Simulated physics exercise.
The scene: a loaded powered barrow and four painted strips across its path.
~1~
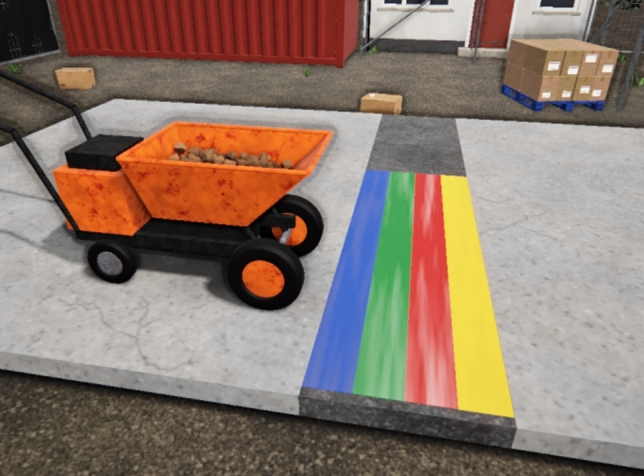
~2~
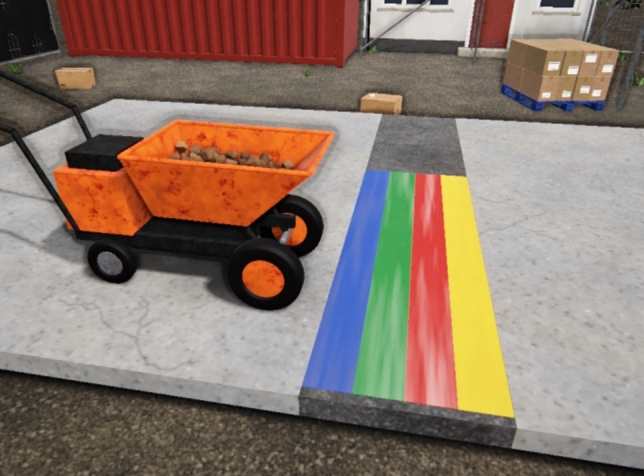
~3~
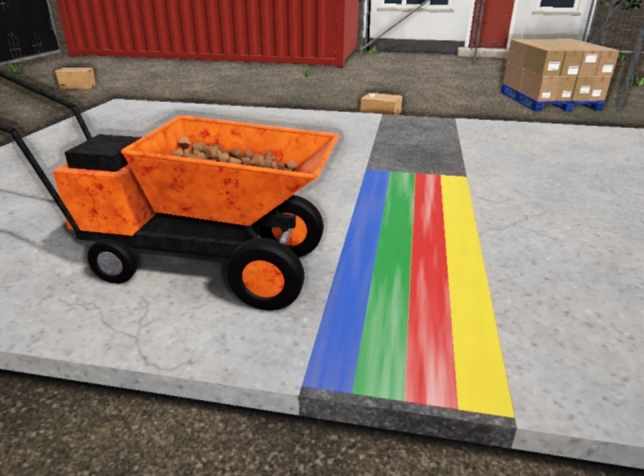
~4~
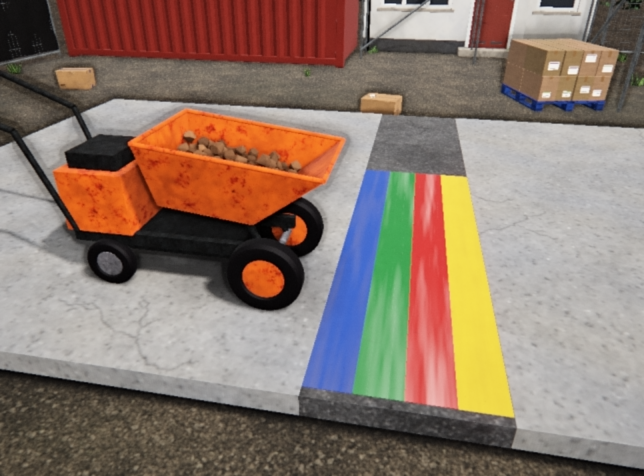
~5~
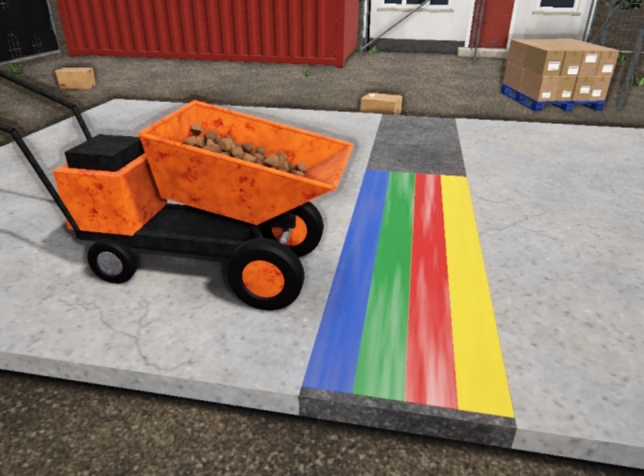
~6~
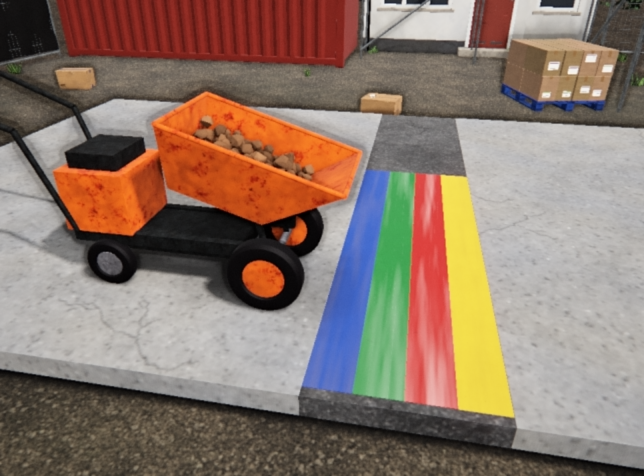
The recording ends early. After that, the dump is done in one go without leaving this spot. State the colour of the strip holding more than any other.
It is red.
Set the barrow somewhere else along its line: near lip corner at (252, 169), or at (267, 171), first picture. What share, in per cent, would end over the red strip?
20 and 20 in a hundred, in that order.
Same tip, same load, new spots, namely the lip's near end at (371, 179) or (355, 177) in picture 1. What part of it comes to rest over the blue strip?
Near 0 and 0 percent respectively.
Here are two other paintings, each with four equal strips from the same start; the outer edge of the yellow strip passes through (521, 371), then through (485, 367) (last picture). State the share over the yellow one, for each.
The first gives around 20 per cent, the second around 30 per cent.
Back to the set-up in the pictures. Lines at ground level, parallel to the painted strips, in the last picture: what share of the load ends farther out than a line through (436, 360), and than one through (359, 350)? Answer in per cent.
That's 40 per cent for the first and 80 per cent for the second.
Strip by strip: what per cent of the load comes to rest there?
Blue strip = 0 %; green strip = 15 %; red strip = 40 %; yellow strip = 25 %.
Soon, skip tipped steeply; all in the skip.
A while on, skip tipped steeply; most in the skip; a small part over the green strip; a small part over the red strip; a stray few over the yellow strip.
Towards the end, skip tipped right over; about a quarter in the skip; a small part over the green strip; about a third over the red strip; about a quarter over the yellow strip; a small part off the paint.
Finally, skip tipped right over; about a quarter in the skip; none over the blue strip; a small part over the green strip; about a third over the red strip; about a quarter over the yellow strip; a small part off the paint.
